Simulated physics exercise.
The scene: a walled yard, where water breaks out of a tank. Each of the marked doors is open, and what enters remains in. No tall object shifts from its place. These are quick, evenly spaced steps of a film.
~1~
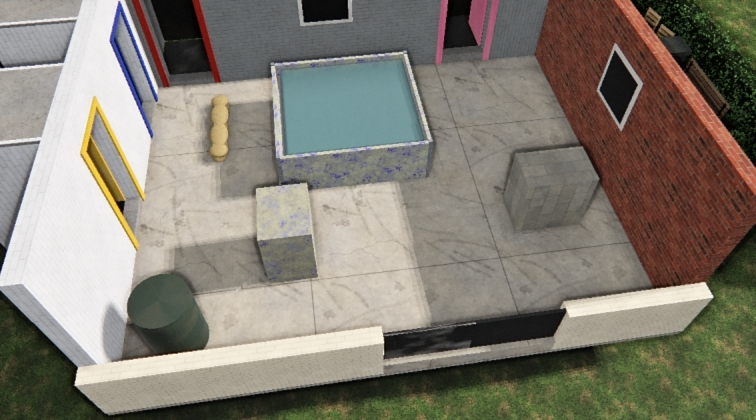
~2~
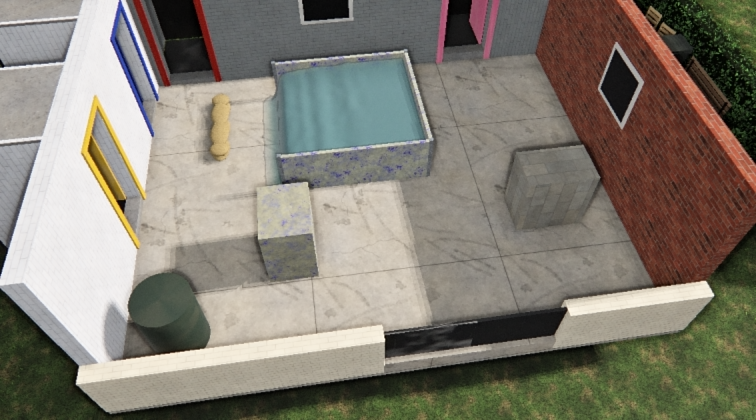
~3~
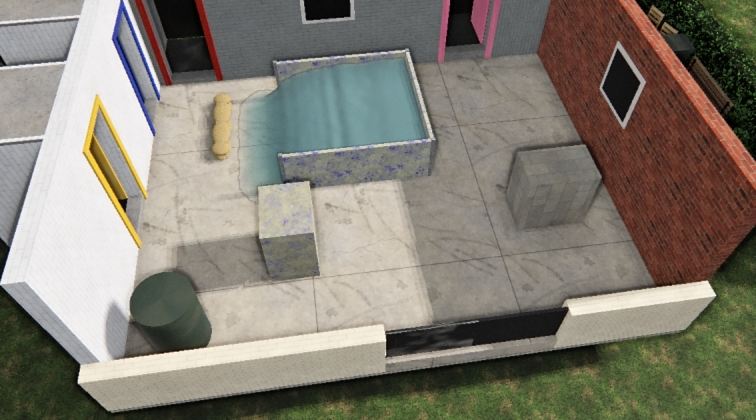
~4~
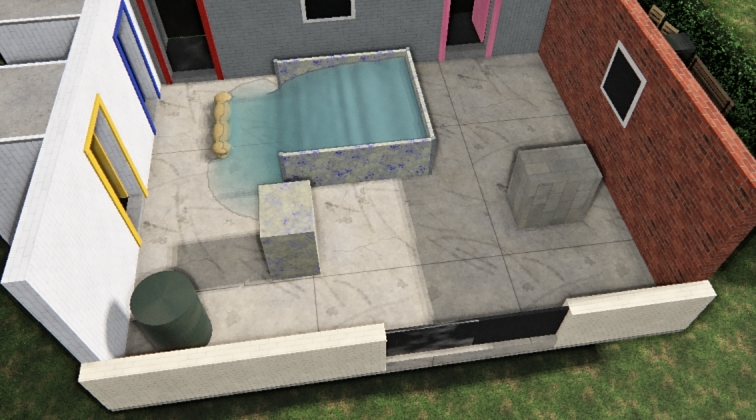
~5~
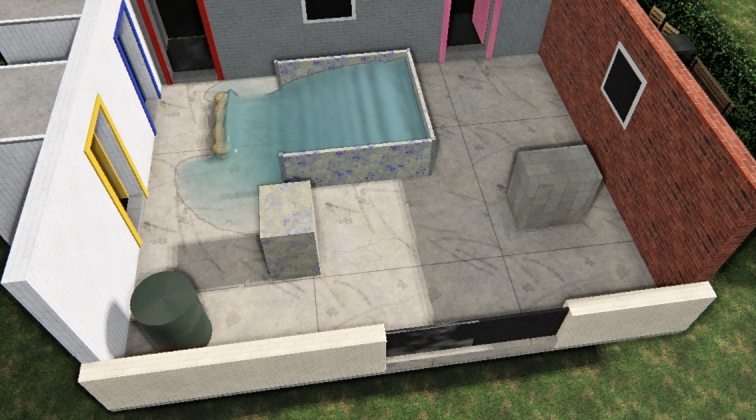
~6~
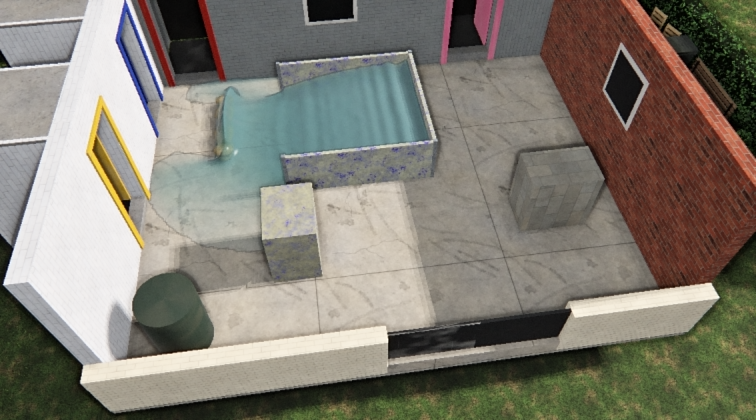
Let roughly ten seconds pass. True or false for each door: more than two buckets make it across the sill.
Blue door: True; red door: True; yellow door: True; pink door: False.
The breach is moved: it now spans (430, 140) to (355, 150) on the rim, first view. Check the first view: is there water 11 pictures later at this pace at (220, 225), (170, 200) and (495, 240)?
Taking the spots in turn: Untouched, untouched and swamped.
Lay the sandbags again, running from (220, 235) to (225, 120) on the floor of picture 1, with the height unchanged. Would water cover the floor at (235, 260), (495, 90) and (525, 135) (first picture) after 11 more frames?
Going in the order you gave, that's waterlogged, then left unsoaked, then left unsoaked.
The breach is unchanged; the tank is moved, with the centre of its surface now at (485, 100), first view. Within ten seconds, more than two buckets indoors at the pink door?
As far as I can tell, pink stays within limits.
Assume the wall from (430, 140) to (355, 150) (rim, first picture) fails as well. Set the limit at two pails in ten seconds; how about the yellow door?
Here's my take: The yellow door comes in lower.
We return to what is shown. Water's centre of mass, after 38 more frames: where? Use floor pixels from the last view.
Near (315, 187) in the last view.
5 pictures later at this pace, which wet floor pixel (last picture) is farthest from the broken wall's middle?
The wet edge reaches furthest near (135, 302).
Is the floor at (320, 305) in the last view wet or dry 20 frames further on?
Call it swamped.
A moment on, water covers 25 % of the floor; the blue door under two buckets in, the red door under two buckets in, the yellow door over two buckets in, the pink door not reached.
Next, water covers 30 % of the floor; the blue door over two buckets in, the red door over two buckets in, the yellow door far over two buckets in, the pink door not reached.
Then, water covers 50 % of the floor; the blue door far over two buckets in, the red door far over two buckets in, the yellow door far over two buckets in, the pink door wet at the sill, nothing in.
Later, water covers 75 % of the floor; the blue door far over two buckets in, the red door far over two buckets in, the yellow door far over two buckets in, the pink door wet at the sill, nothing in.
In the end, water covers 100 % of the floor; the blue door far over two buckets in, the red door far over two buckets in, the yellow door far over two buckets in, the pink door wet at the sill, nothing in.
